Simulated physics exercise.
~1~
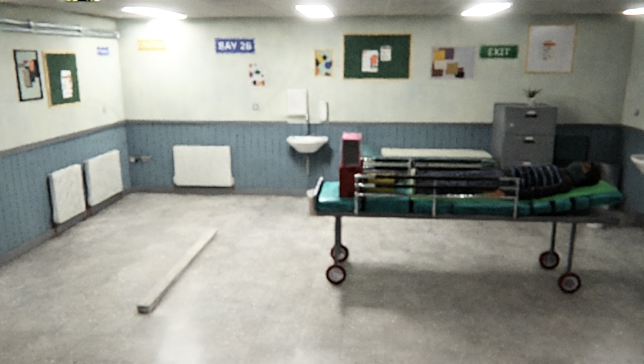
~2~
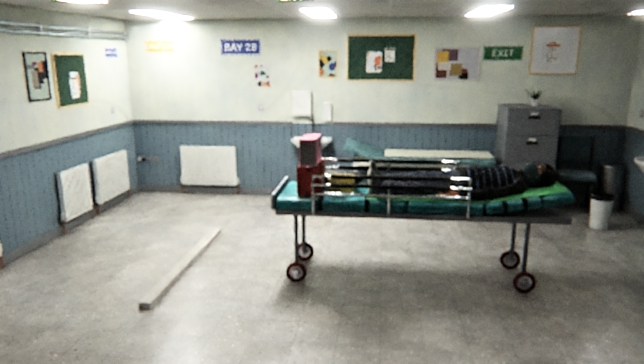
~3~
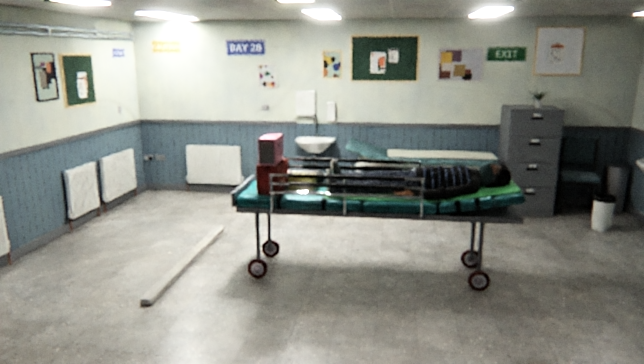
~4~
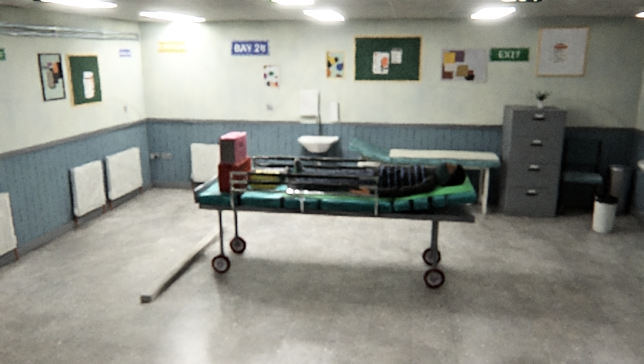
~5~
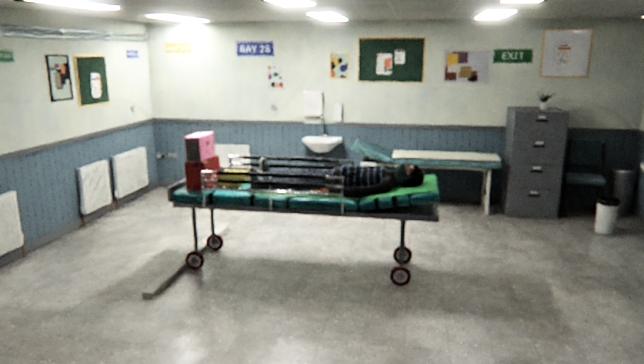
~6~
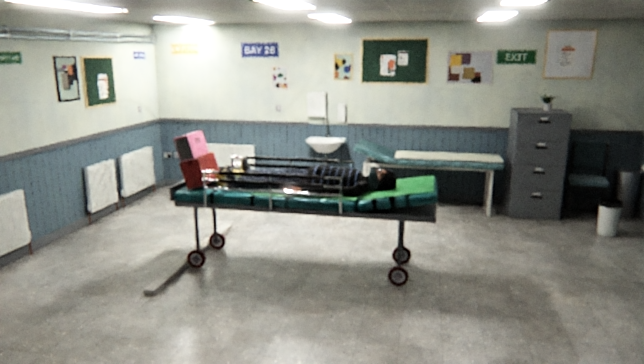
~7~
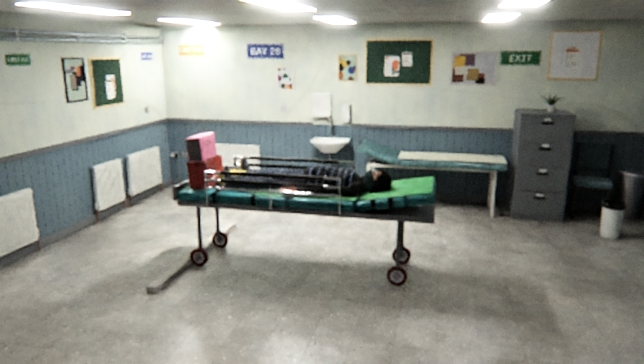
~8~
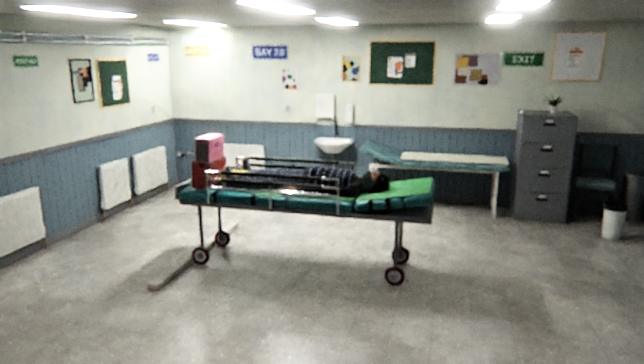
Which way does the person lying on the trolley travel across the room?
The person travels to the left, carried along on the trolley until it stops at the sill.
